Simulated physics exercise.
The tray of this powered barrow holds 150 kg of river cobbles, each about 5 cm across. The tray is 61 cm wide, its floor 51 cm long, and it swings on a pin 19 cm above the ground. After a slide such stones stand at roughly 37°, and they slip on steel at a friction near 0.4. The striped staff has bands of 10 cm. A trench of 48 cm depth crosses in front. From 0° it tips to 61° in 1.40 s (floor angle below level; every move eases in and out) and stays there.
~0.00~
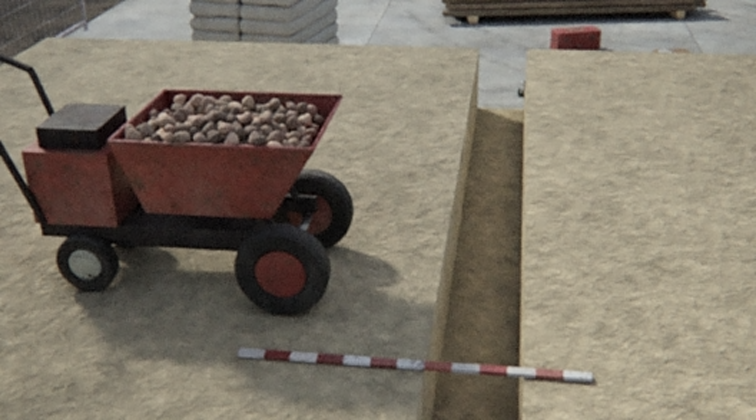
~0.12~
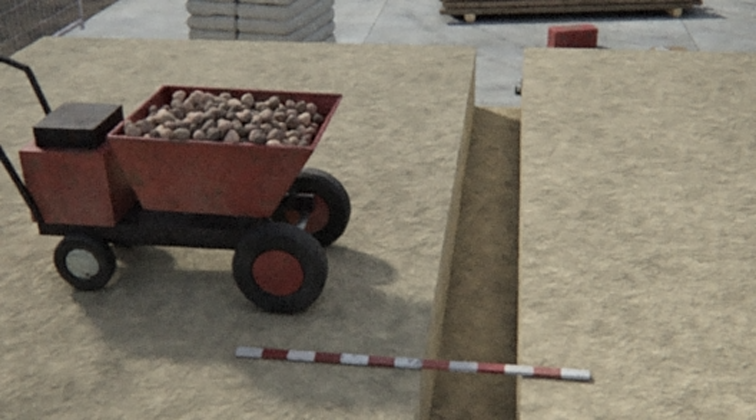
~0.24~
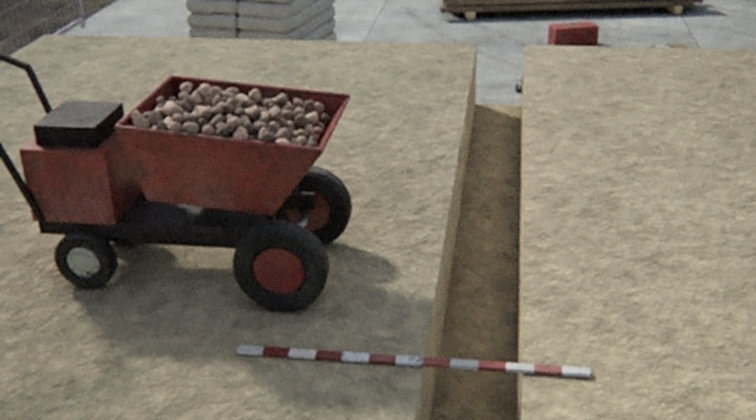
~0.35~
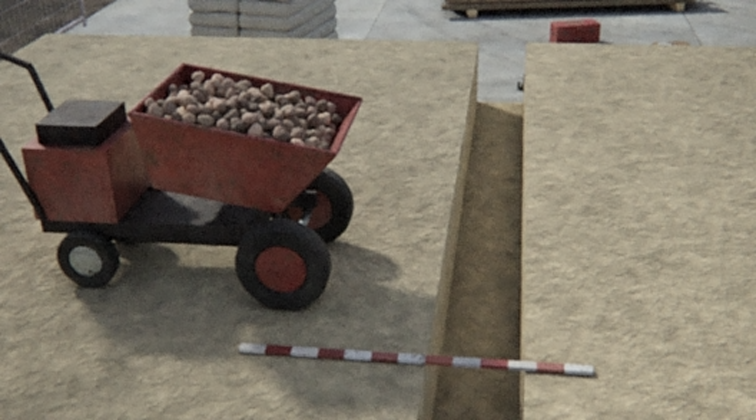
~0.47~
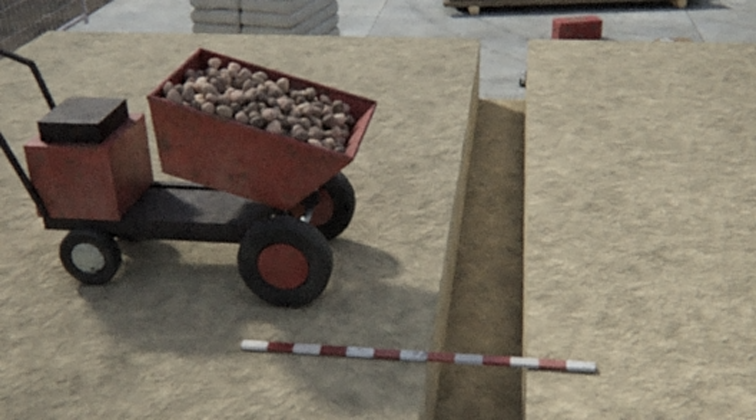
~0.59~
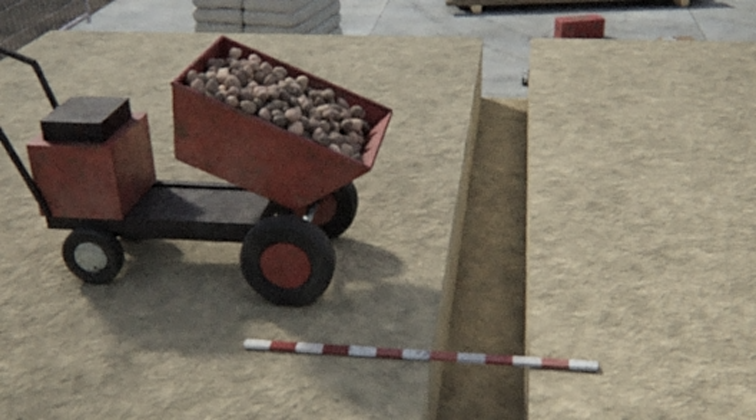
We see a red powered barrow loaded with rounded stones standing left of a trench, a striped staff lying in front; its tray starts level, then tilts steadily, the rear rising and the front leaning right toward the trench.
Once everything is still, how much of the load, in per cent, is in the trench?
About 56 per cent.
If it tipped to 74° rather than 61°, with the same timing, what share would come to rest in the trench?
Then about 100 per cent.
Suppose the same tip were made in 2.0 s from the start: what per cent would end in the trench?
It would be near 55 per cent.
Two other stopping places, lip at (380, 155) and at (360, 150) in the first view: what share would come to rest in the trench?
First some 35, then 45 per cent.
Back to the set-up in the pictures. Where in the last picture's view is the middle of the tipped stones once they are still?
Near (485, 362).
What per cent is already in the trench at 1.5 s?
Some 20 per cent.
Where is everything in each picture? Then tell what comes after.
The first picture shows lip at (313, 151), floor tilted 0°, highest stones at (210, 110).
In the second picture, the tray is at 1°, its lip at (313, 150); the top of the load is at (205, 107); the stones move at 0.2 m/s on average.
The third picture shows lip at (322, 151), floor tilted 5°, highest stones at (213, 100); the stones move at 0.3 m/s on average.
The fourth picture shows lip at (336, 155), floor tilted 10°, highest stones at (203, 86); the stones move at 0.4 m/s on average.
The fifth picture shows lip at (353, 160), floor tilted 16°, highest stones at (220, 74); the stones move at 0.5 m/s on average.
In the sixth picture, the tray is at 23°, its lip at (371, 169); the top of the load is at (229, 67); the stones move at 0.6 m/s on average.
After 1.0 s the floor is at 51°; 100 % in the tray; the foremost stones are at (411, 172).
After 1.5 s the floor is at 61°; 80 % in the tray, 1 % short of the trench, 18 % in the trench; the foremost stones are at (520, 358).
After 1.9 s the floor is at 61°; 64 % in the tray, 1 % short of the trench, 35 % in the trench, 1 % past the trench; the foremost stones are at (559, 313).
After 3.8 s the floor is at 61°; 43 % in the tray, 56 % in the trench, 1 % past the trench; the foremost stones are at (575, 315).
